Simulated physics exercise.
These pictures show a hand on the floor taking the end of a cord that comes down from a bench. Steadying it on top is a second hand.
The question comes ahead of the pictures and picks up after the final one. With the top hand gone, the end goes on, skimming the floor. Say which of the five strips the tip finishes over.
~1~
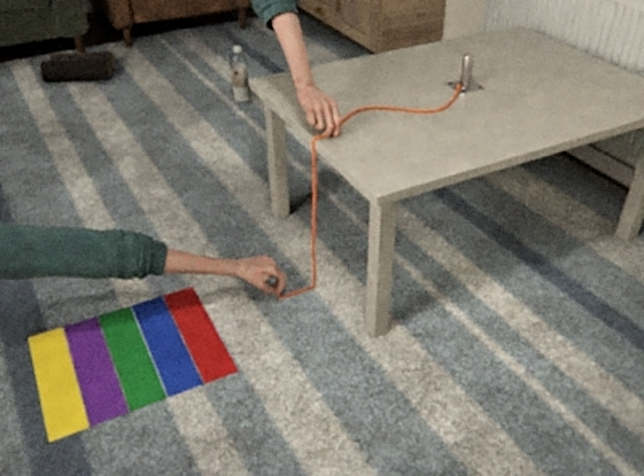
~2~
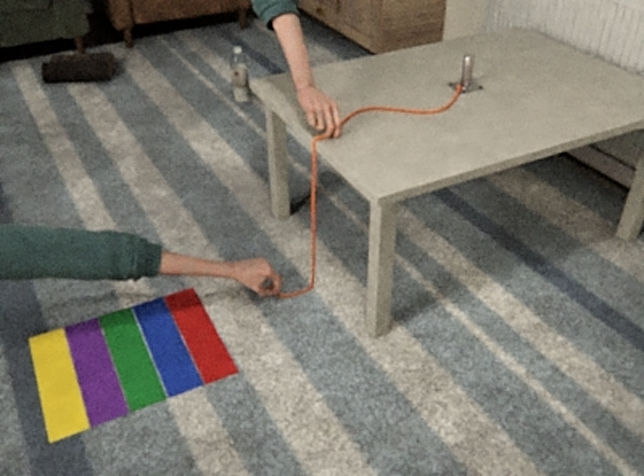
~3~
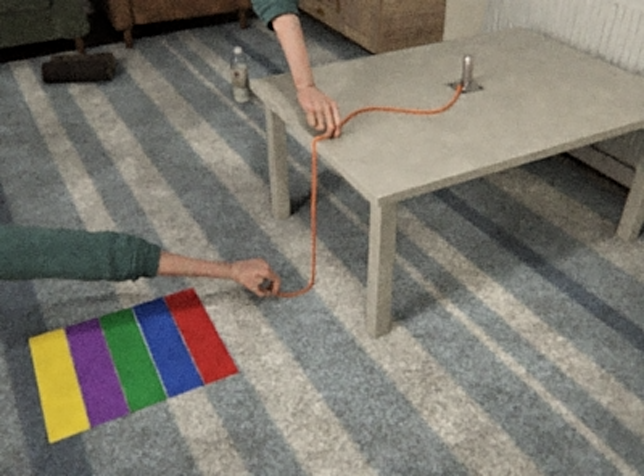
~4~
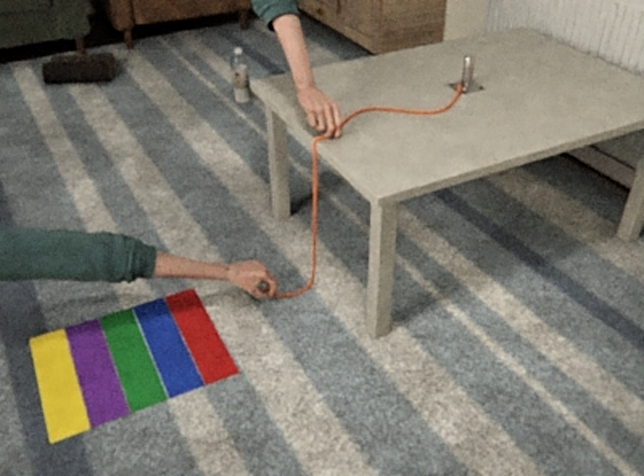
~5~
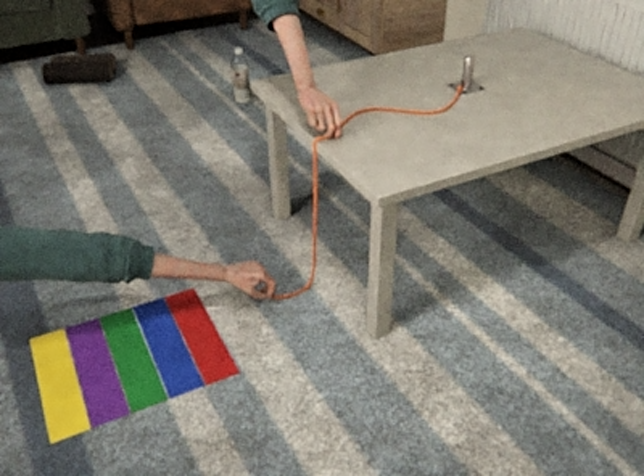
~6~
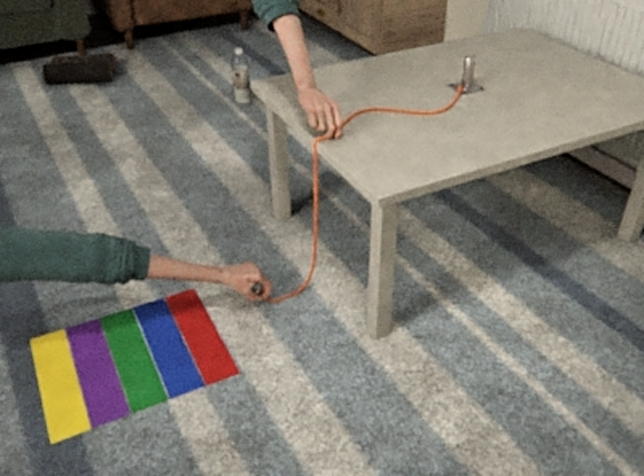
Green.
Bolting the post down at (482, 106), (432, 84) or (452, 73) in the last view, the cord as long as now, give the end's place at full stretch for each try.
Try 1 about (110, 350), try 2 about (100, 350), try 3 about (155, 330).
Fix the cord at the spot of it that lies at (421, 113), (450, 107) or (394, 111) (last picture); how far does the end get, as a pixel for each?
The three spots are (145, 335), (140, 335) and (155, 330), in that order.
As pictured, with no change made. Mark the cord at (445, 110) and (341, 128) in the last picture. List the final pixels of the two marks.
At (419, 102), then (314, 137).
Soon after, end near (194, 320); over red.
After that, end near (154, 333); over blue.
At the stop, end near (129, 342); over green. The end stops over the green strip.
